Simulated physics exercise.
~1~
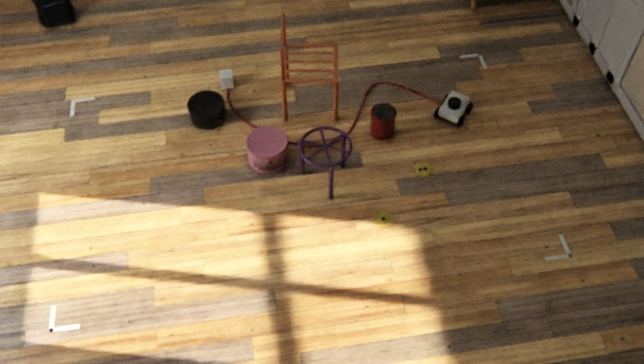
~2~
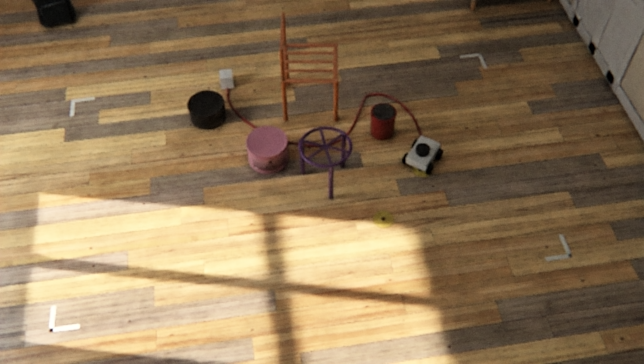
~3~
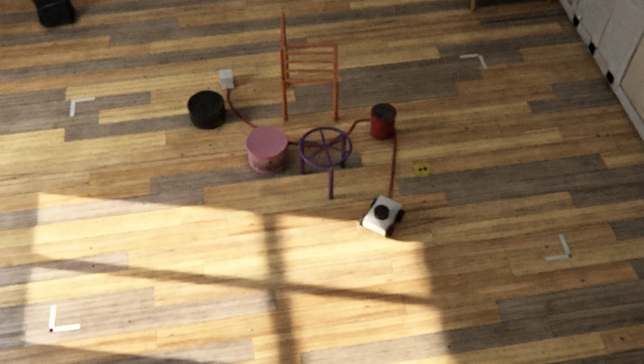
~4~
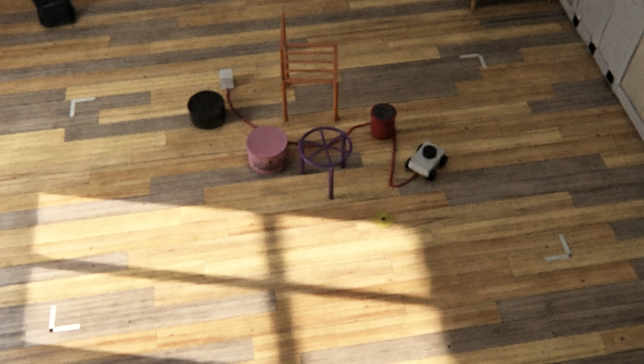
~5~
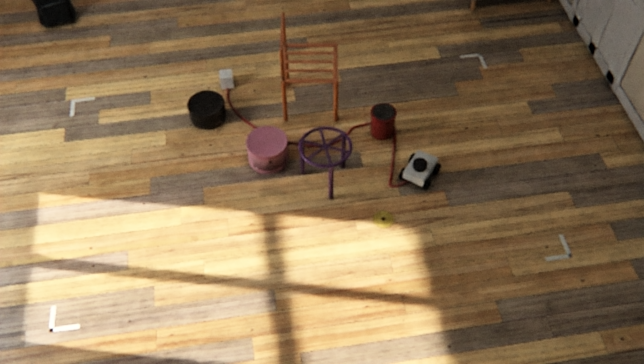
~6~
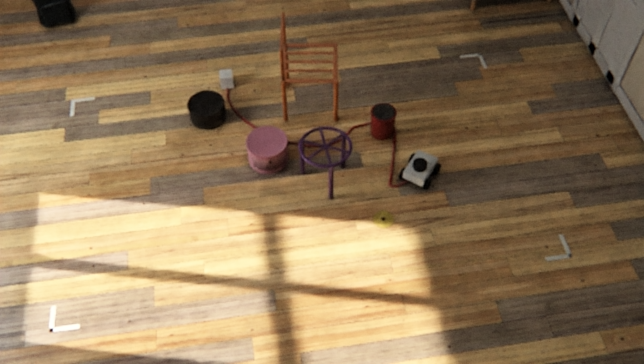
A small white cart with a dark top trails a reddish lead across a sunlit wood-plank floor, seen from above by a still camera. An orange chair stands at the back, with a black bucket and a pink bin to the left, a purple stool in the middle and a red pot to the right. The cart moves down and left from the right side, drawing the lead around the pot, and reaches a spot below it. It then goes back up and right a short way and settles there. The lead lies slack, its plug still in, and everything else stays put.
